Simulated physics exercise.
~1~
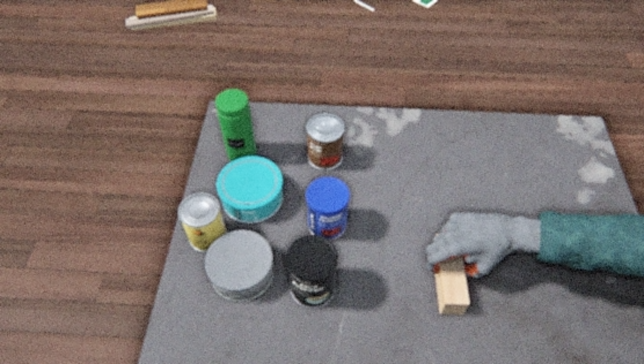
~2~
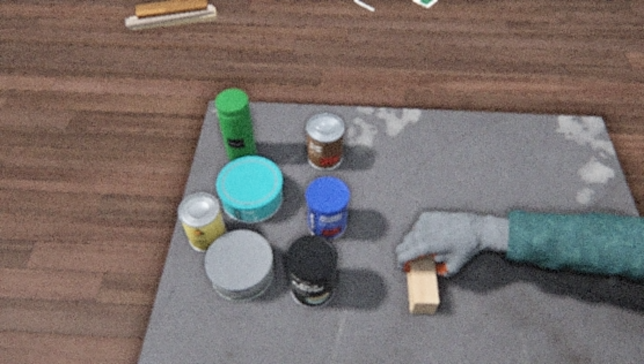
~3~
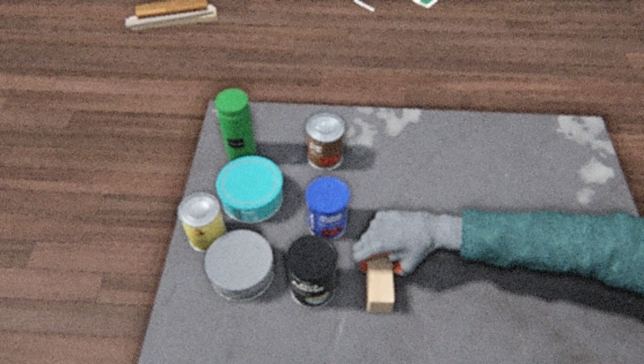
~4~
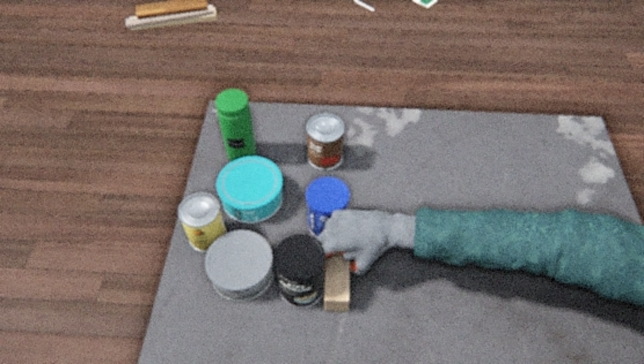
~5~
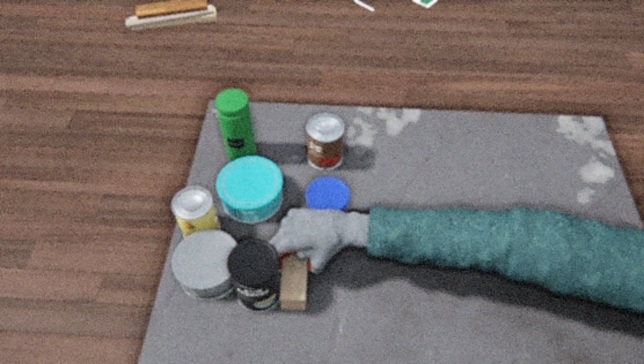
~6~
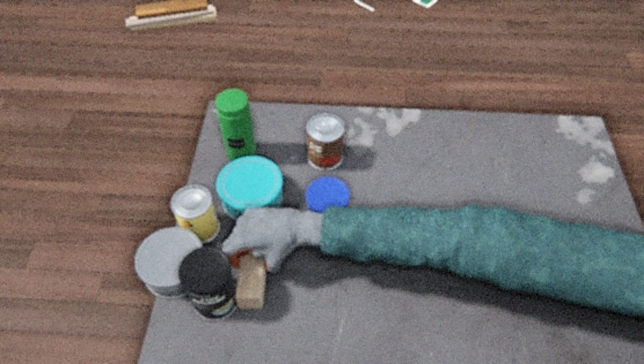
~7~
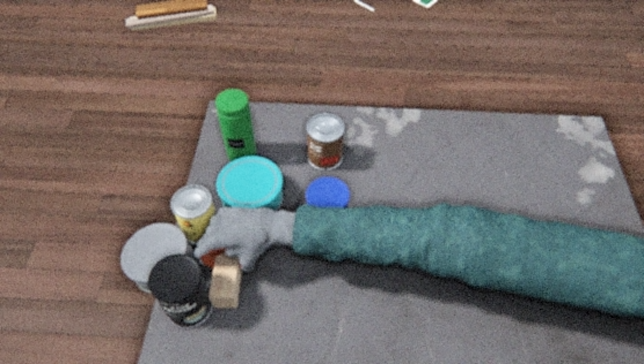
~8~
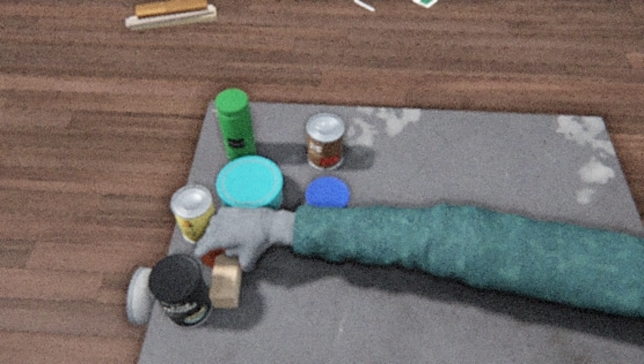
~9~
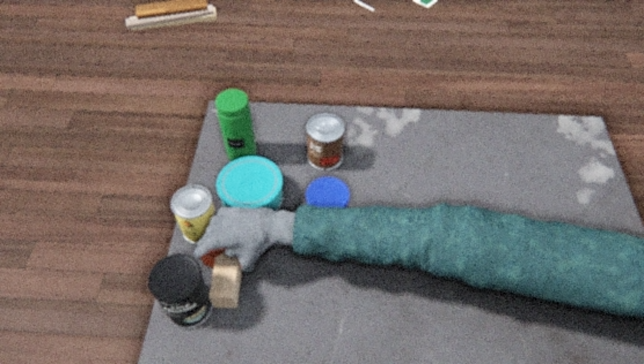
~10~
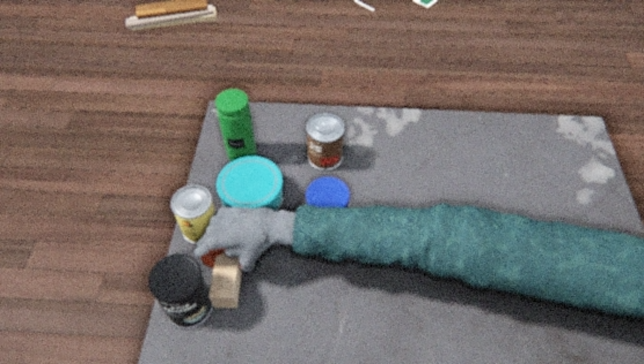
A gloved grey hand in a teal sleeve slides a pale wooden block leftward across a grey tabletop set over a wooden floor, seen from above. A green jar, turquoise tub and yellow tin stand at the left, with brown and blue tins to their right and a grey tub beside a black tin nearer the viewer. The block meets the black tin, which shoves the grey tub left, and the yellow tin shifts slightly. The hand stops near the left edge, and the grey tub tips over it and drops from sight. The black tin remains upright near the edge, the others still standing.
